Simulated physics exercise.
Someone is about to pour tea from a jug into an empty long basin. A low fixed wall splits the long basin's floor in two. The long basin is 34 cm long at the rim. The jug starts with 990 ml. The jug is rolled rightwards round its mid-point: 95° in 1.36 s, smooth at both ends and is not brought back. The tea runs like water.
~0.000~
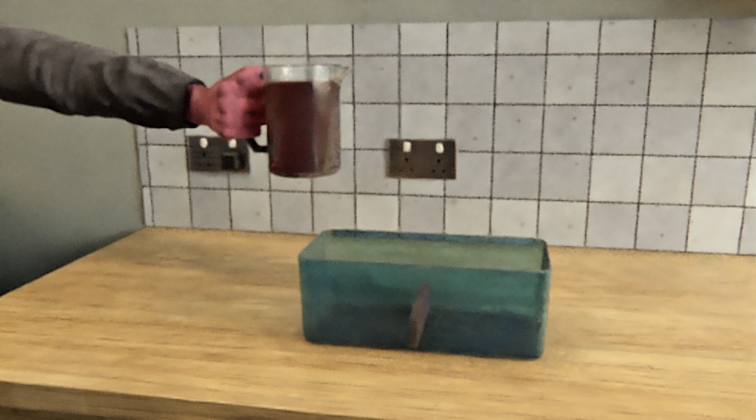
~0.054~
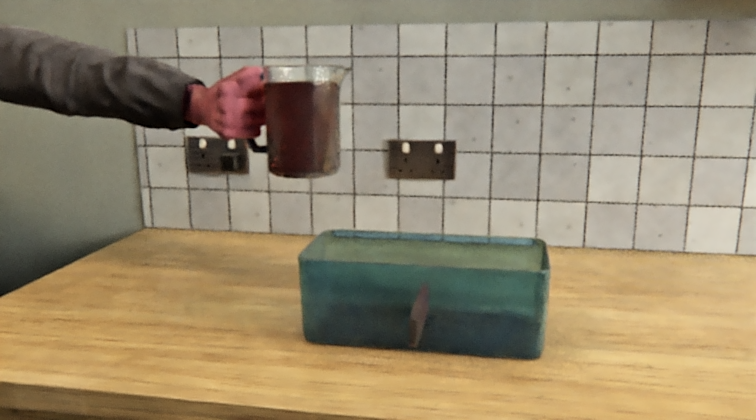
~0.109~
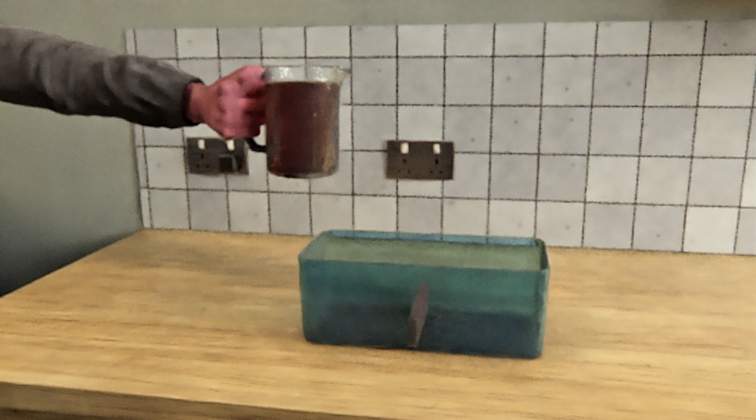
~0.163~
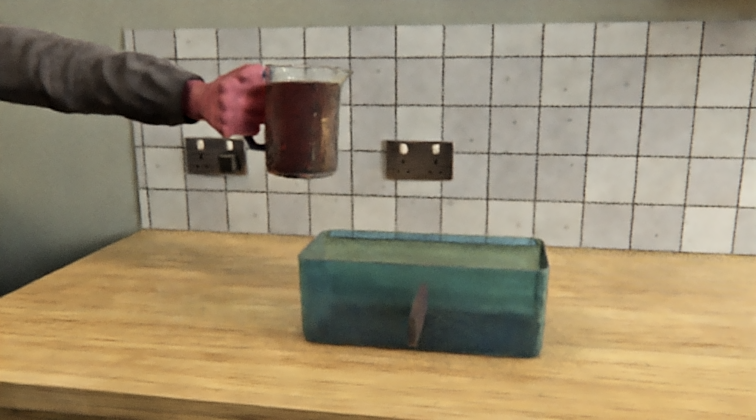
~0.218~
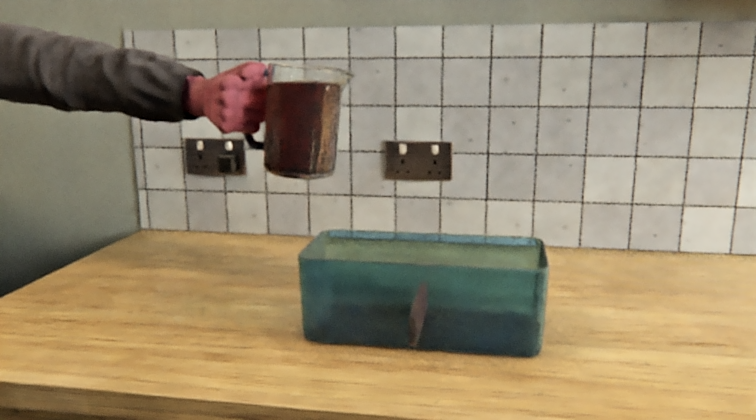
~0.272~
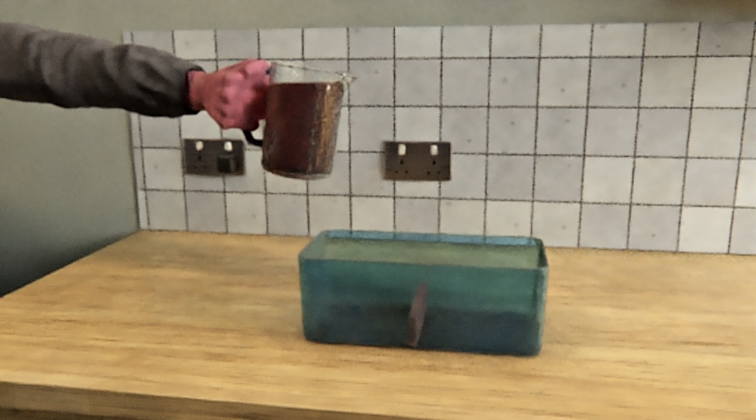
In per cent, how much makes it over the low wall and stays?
Roughly 69 per cent is past the wall.
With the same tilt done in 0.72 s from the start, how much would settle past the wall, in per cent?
Then about 70 per cent.
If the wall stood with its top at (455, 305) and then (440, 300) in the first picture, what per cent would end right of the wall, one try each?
First 5, then 15 per cent.
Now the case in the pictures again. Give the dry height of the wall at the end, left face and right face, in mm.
Some 30 mm on the left and 16 mm on the right.
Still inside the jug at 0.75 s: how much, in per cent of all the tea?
Some 90 per cent.
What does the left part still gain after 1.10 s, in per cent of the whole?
About 26 per cent.
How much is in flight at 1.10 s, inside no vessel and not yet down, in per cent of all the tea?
Near 20 in a hundred.
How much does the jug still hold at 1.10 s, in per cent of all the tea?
About 54 per cent.
By 0.75 s the tilt is 55° and 91 per cent is still to pour, 1 is left of the wall and 0 right of it.
By 1.10 s the tilt is 87° and 54 per cent is still to pour, 3 is left of the wall and 24 right of it.
By 1.46 s the tilt is 95° and 15 per cent is still to pour, 11 is left of the wall and 65 right of it.
By 1.86 s the tilt is 95° and 3 per cent is still to pour, 25 is left of the wall and 69 right of it.
At rest 29 per cent lies left of the wall, 69 right of it and 1 outside.
